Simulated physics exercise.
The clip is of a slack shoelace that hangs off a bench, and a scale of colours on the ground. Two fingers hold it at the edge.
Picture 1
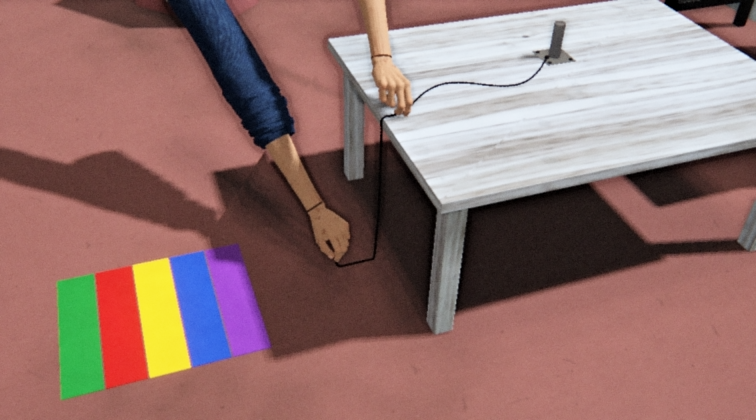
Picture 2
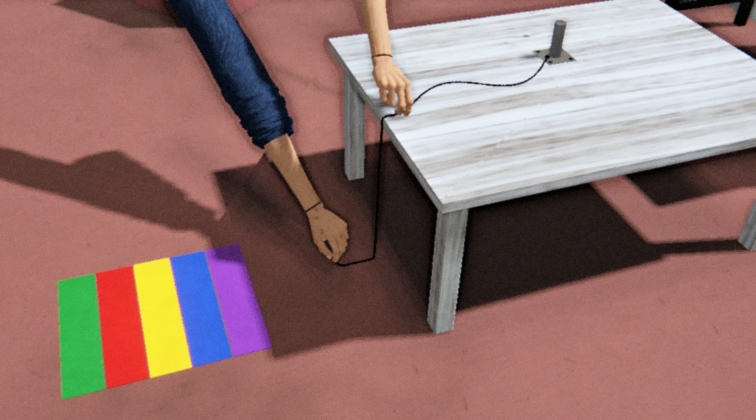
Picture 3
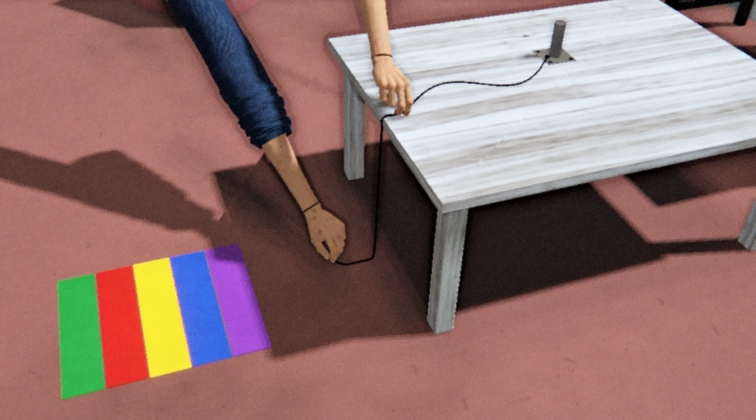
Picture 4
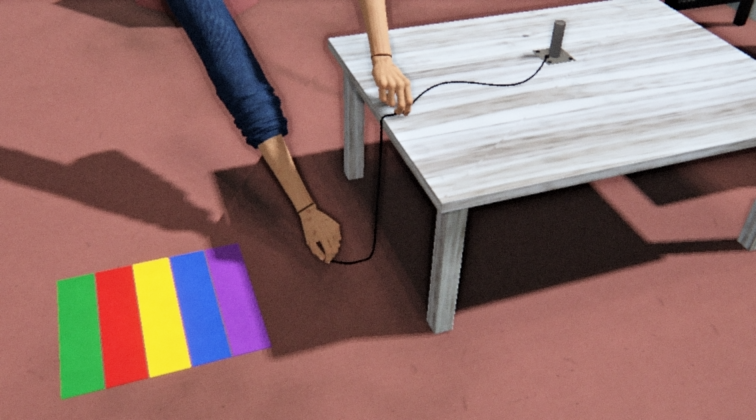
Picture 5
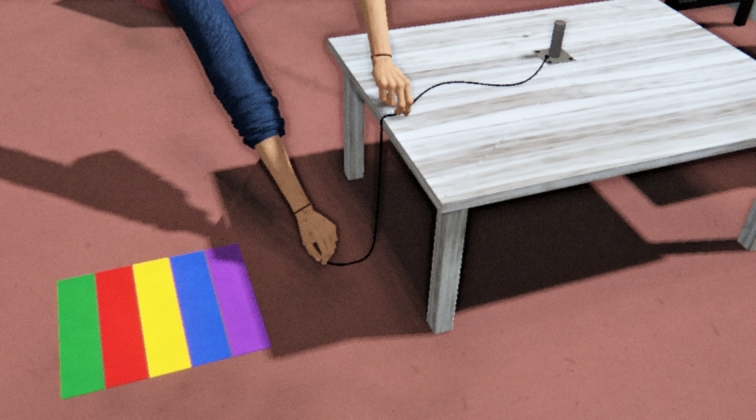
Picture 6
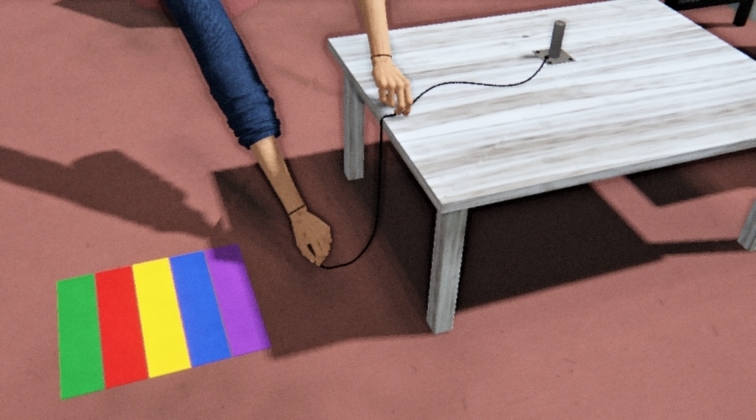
We see one hand pinching a dark cord at the edge of a whitewashed table while another, near the ground, draws its lower end slightly left, on the side where a strip of coloured bands lies.
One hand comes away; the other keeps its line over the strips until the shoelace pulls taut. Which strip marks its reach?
The end stops over the blue strip.
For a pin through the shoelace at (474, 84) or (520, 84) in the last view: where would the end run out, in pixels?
Try by try, around (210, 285) and (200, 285).
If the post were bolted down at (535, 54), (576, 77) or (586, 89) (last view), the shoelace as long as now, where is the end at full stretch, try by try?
Try by try, around (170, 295), (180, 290) and (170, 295).
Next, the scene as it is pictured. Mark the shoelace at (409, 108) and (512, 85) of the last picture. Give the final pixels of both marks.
About (382, 111), and the other about (488, 76).
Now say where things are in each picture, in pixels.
End (334, 257); purple (246, 331); blue (207, 340); yellow (166, 350); red (124, 361); green (81, 371), in the first picture.
End (333, 258); shoelace through (540, 70) (489, 85) (423, 94) (382, 130) (378, 193) (375, 247), in the second picture.
End (330, 258), in the third picture.
End (325, 259); shoelace through (540, 70) (488, 85) (422, 94) (382, 130) (378, 192) (374, 247), in the fourth picture.
End (322, 260), in the fifth picture.
End (316, 261); shoelace through (539, 70) (488, 85) (422, 95) (381, 131) (379, 192) (366, 248), in the sixth picture.
Soon after, end near (247, 277); over purple.
After that, end near (211, 285); over blue.
At the stop, end near (189, 290); over blue. It gets as far as the blue strip.
